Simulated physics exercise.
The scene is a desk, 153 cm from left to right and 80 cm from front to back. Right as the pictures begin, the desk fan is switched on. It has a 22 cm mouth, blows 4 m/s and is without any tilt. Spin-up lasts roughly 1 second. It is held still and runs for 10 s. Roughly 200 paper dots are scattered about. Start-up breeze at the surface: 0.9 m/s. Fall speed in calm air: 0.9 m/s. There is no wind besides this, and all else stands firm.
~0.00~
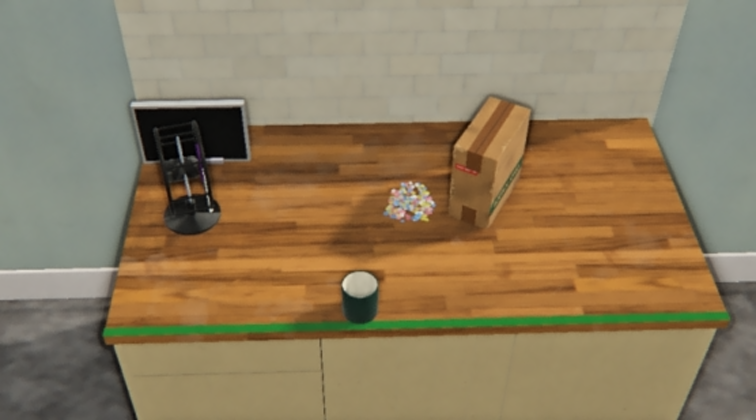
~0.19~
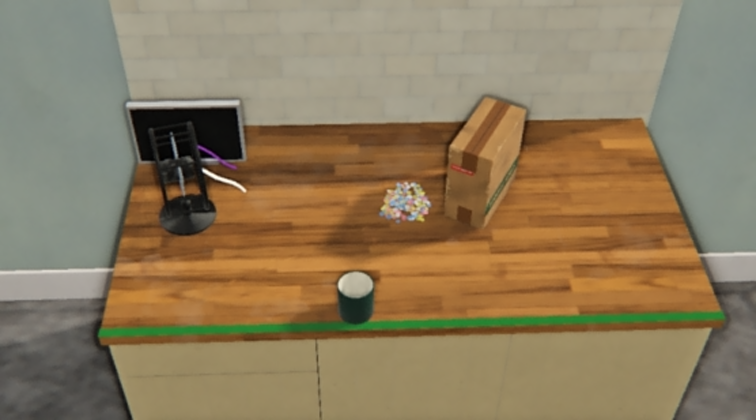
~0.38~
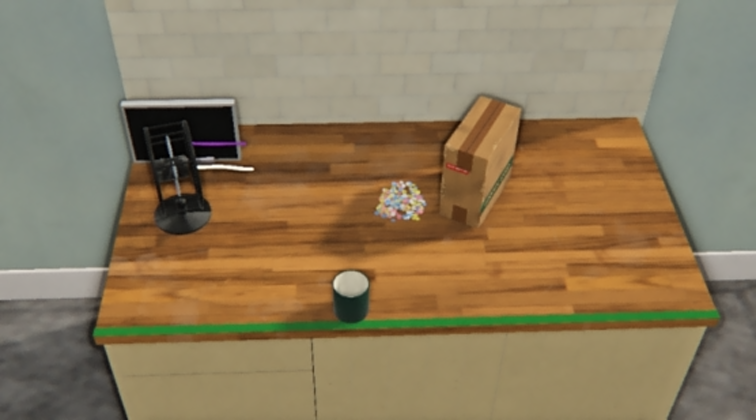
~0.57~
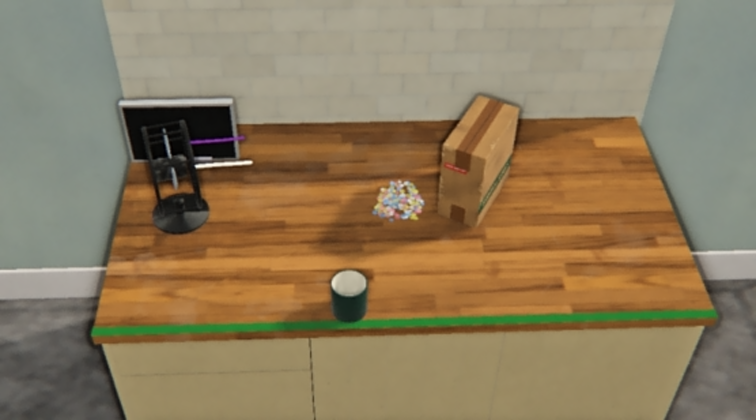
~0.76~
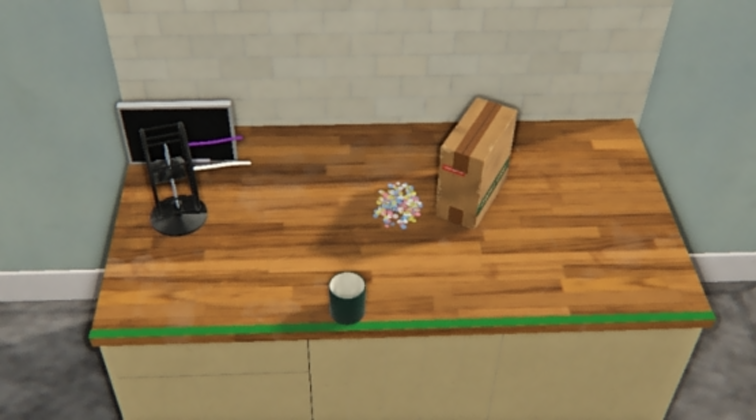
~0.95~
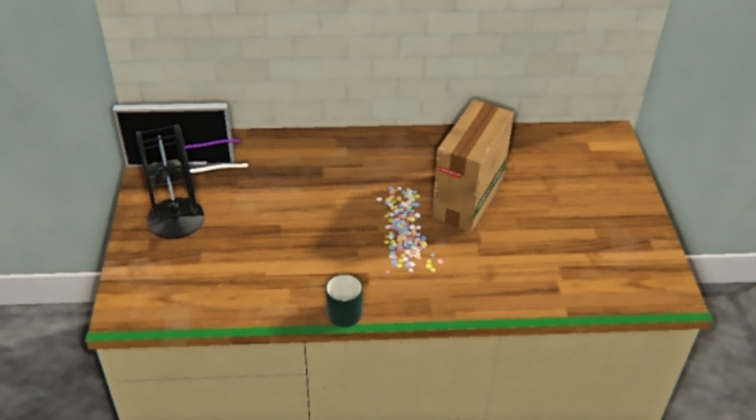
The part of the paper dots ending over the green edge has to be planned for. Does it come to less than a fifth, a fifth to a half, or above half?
Above half.
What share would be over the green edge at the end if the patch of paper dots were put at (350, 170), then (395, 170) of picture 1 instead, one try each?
4 %, 5 %.
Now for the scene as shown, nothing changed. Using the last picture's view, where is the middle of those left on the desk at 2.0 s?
Their middle sits roughly at (408, 304) in the last view.
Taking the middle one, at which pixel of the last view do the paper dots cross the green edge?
Median crossing point, approx. (434, 330).
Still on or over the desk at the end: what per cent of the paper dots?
Close to 10 in a hundred are still there.
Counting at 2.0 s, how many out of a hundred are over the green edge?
60 % or thereabouts.
After 2.0 s, 38 % are on the move or not yet settled, 61 % are over the green edge; the middle of those still in play is near (408, 304).
After 3.2 s, 22 % are on the move or not yet settled, 78 % are over the green edge; the middle of those still in play is near (399, 310).
After 5.5 s, 13 % are on the move or not yet settled, 84 % are over the green edge.
After 10.0 s, at the end, 86 % are over the green edge.
